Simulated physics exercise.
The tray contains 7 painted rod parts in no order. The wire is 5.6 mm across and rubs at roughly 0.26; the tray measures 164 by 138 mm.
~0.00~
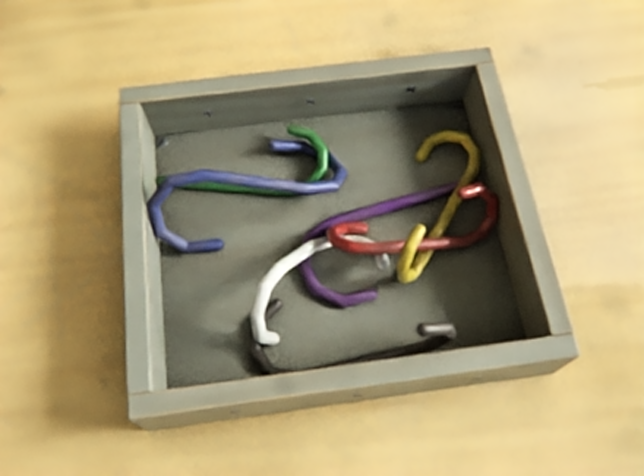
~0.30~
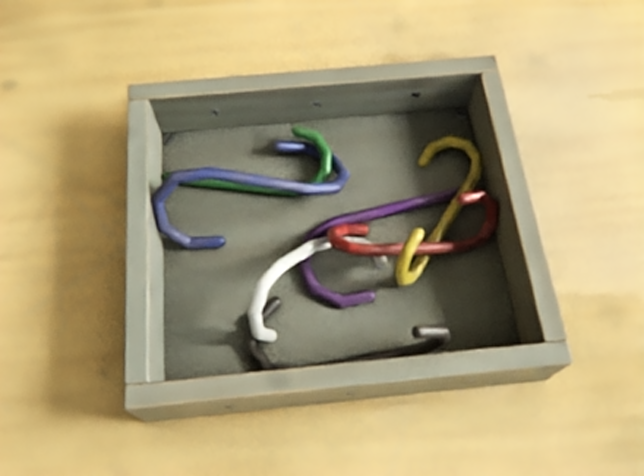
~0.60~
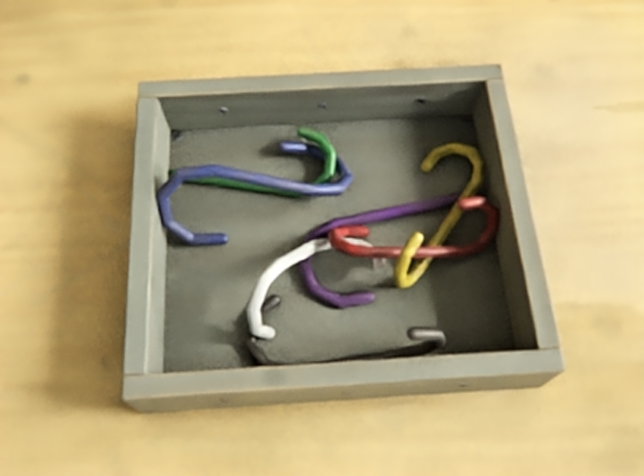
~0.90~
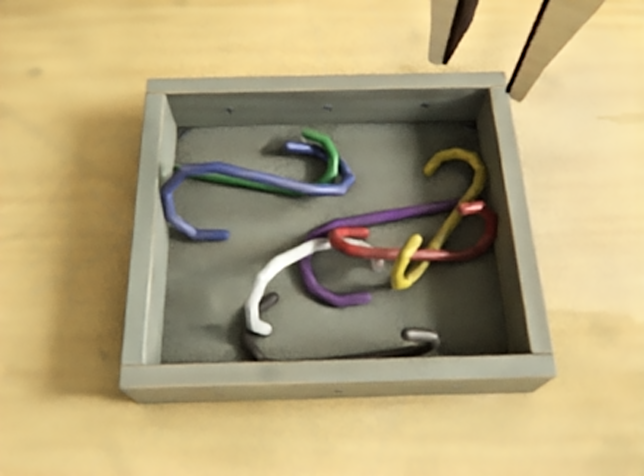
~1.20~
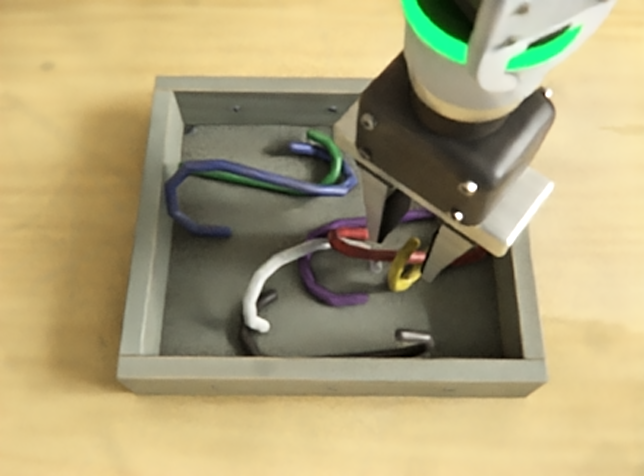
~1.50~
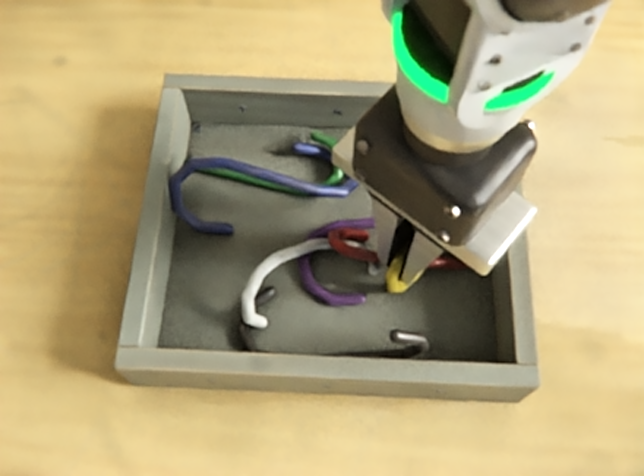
Robot gripper descending from the upper right into a grey tray of tangled coloured hooks and closing on the yellow one.
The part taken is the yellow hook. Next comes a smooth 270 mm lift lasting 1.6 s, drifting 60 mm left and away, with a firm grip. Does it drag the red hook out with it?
It rises too.
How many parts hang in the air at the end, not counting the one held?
In all, 1.
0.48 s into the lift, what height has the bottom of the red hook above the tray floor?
Some 0 mm up.
After 1.98 s, lowest point more than 20 mm over the tray floor, yellow hook 58 mm.
After 2.38 s, lowest point more than 20 mm over the tray floor, yellow hook 159 mm, red hook 86 mm.
After 3.10 s, lowest point more than 20 mm over the tray floor, yellow hook 273 mm, red hook 200 mm.
End, hanging yellow hook 273 mm, red hook 200 mm; the other 5 are down.
